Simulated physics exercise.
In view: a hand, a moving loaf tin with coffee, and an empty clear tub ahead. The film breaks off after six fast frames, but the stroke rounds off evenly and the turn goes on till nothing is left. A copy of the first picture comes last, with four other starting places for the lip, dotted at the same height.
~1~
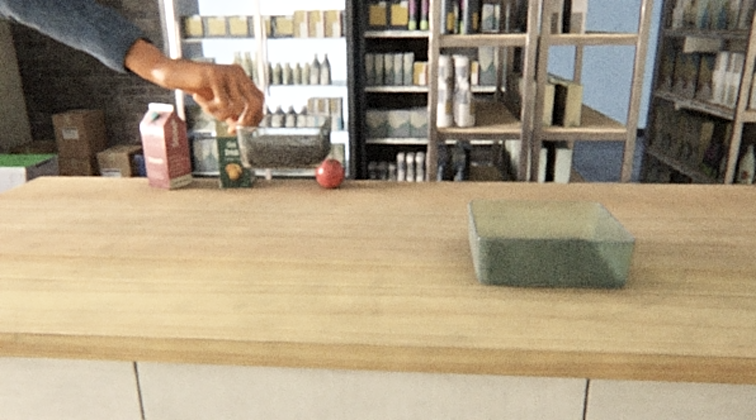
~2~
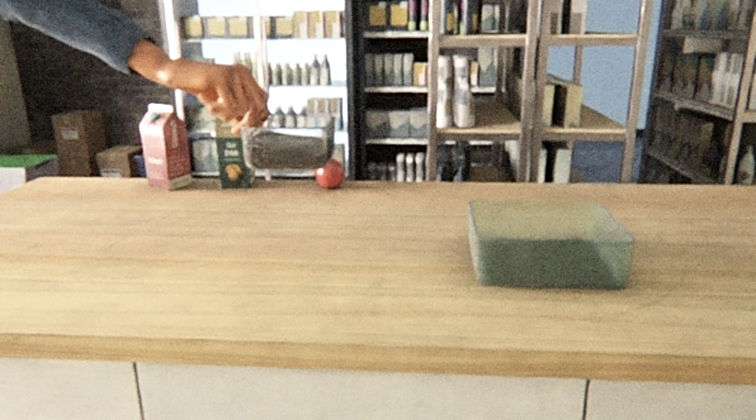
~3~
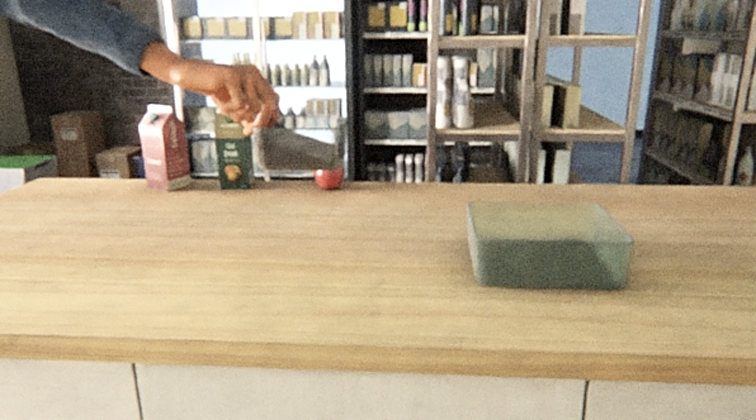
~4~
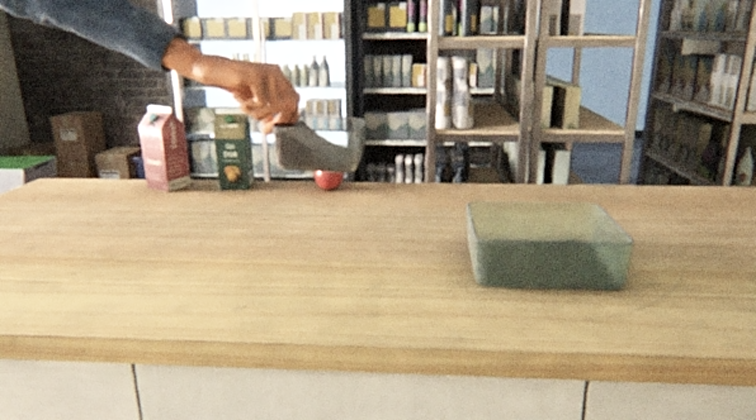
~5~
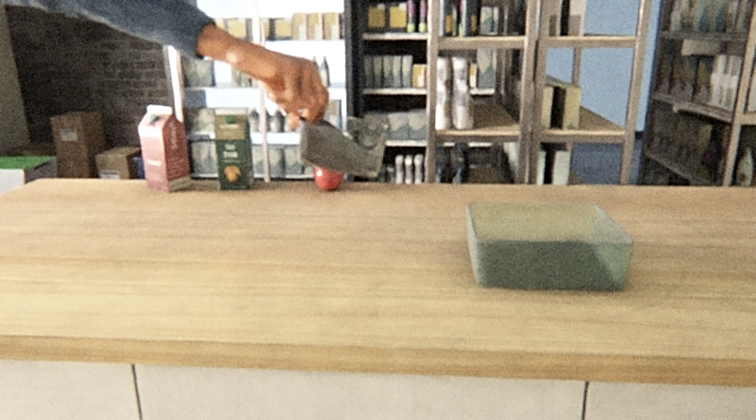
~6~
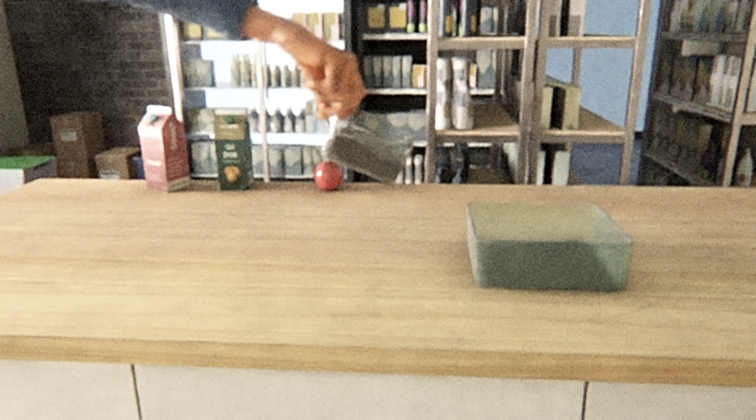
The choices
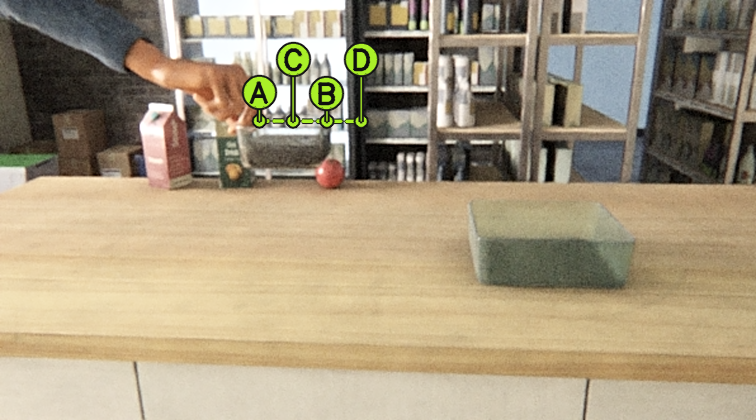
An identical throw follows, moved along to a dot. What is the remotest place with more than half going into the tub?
That is place C.
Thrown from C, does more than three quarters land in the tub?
No, less.
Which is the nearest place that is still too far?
Place A.
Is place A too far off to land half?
Yes, that goes wrong.
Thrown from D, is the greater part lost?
No.
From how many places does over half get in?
Three of the four.
On the marked copy, A at (259, 120); B at (326, 121); C at (293, 121); D at (361, 121).
With A, about 37 % lands in the tub, 56 % falls short and 6 % goes beside or beyond.
With B, about 84 % lands in the tub, 11 % falls short and 5 % goes beside or beyond.
With C, about 63 % lands in the tub, 28 % falls short and 9 % goes beside or beyond.
With D, about 83 % lands in the tub, 7 % falls short and 11 % goes beside or beyond.
